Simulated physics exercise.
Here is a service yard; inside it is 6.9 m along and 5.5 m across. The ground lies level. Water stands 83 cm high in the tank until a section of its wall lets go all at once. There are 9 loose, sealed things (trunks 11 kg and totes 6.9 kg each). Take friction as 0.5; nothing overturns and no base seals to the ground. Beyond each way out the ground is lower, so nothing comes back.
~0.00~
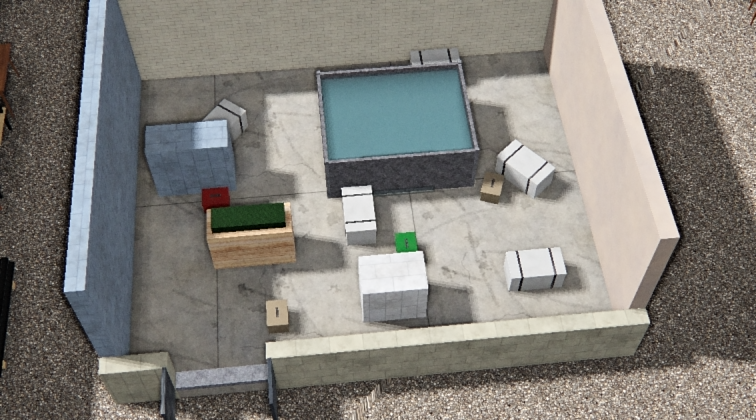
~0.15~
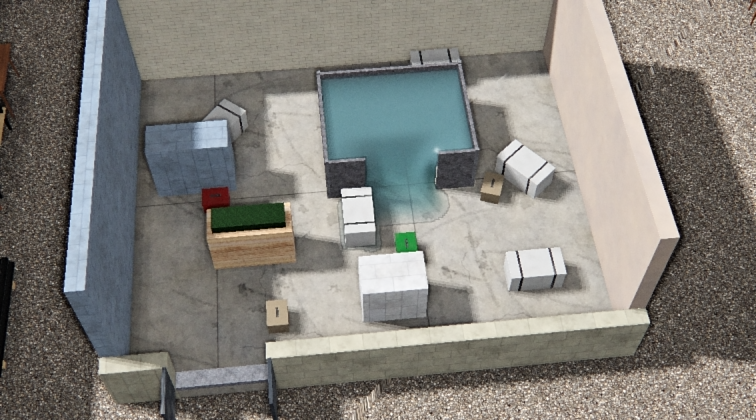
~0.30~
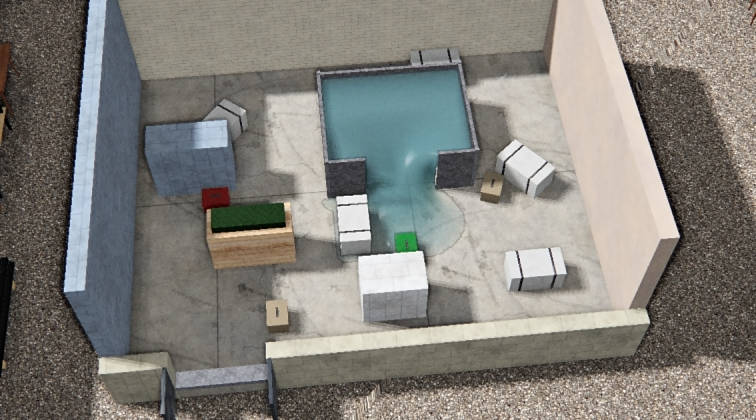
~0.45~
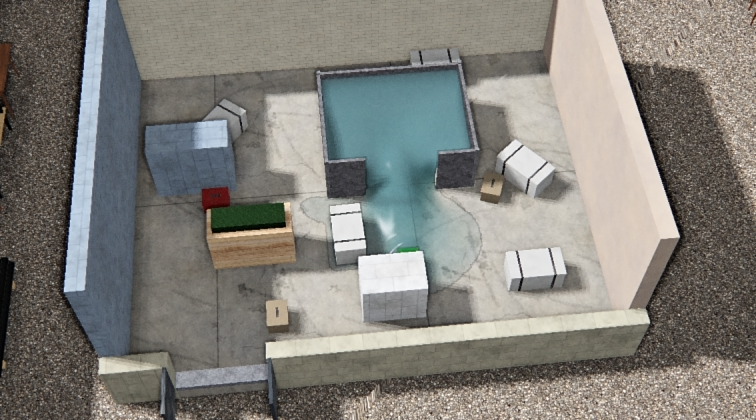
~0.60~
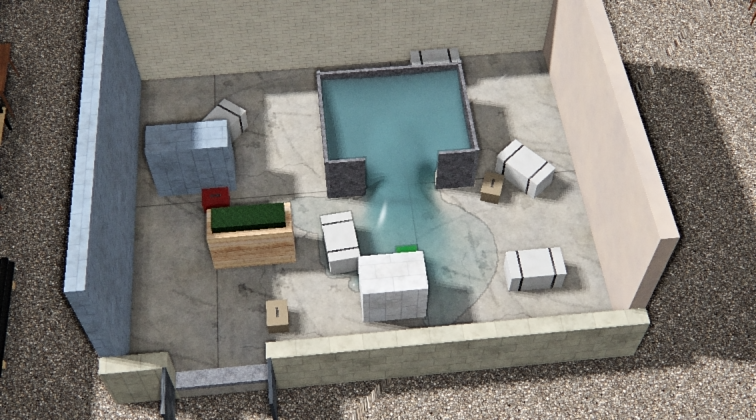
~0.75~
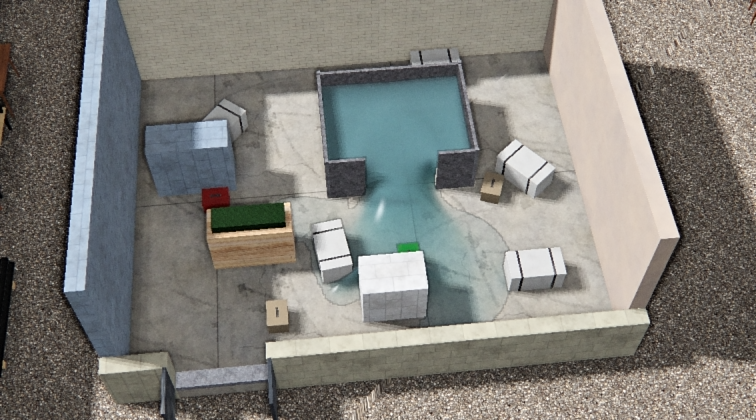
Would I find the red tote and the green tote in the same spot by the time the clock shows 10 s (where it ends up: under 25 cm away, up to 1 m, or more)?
The red tote gets carried off, the green tote travels far.
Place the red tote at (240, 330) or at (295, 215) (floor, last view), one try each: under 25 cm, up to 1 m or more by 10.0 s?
In that order: It travels far; it ends far away.
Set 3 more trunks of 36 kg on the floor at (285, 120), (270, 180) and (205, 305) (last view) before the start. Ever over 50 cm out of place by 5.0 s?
In that order: Under, short of it, past it.
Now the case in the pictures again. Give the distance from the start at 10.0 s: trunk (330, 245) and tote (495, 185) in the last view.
In turn: 100 cm, 40 cm.
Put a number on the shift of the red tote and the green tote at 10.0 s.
About 250 and 250 cm.
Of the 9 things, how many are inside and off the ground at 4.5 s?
At that moment 5.
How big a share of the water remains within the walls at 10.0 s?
Some 86 per cent remains.
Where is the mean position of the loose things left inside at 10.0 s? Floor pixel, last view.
At about (354, 188).
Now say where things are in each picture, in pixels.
In the first picture, the red tote at (215, 196) rests on the ground; the green tote at (407, 244), on the bottom; 3.7 m2 under water; 0 of 9 have shifted.
In the second picture, the red tote at (215, 196) rests on the ground; the green tote at (407, 244) rests on the ground; 4.4 m2 under water; 0 of 9 have shifted.
In the third picture, the red tote at (215, 196), on the bottom; the green tote at (407, 245) rests on the ground; 5.4 m2 under water; 1 of 9 have shifted.
In the fourth picture, the red tote at (215, 196), on the bottom; the green tote at (409, 260) rests on the ground, 30 cm from its start; water covers 6.8 m2; 2 of 9 have shifted.
In the fifth picture, the red tote at (215, 196), on the bottom; the green tote at (408, 258), afloat, 30 cm from its start; 8.0 m2 under water; 2 of 9 have shifted.
In the sixth picture, the red tote at (215, 196), on the bottom; the green tote at (409, 255) floats, 30 cm from its start; 9.2 m2 under water; 2 of 9 have shifted.
After 2.0 s the red tote is near (215, 196), 0.0 m from its start, aground; the green tote is near (557, 311), 2.4 m from its start, afloat; 0 of 9 are out; 2 afloat.
After 4.5 s the red tote is near (226, 196), 0.2 m from its start, aground; the green tote is near (602, 297), 2.9 m from its start, afloat; 0 of 9 are out; 5 afloat.
After 7.0 s the red tote is near (317, 197), 1.5 m from its start, afloat; the green tote is near (597, 290), 2.8 m from its start, afloat; 0 of 9 are out; 7 afloat.
After 10.0 s the red tote is near (365, 254), 2.5 m from its start, afloat; the green tote is near (592, 254), 2.7 m from its start, afloat; 0 of 9 are out; 9 afloat.
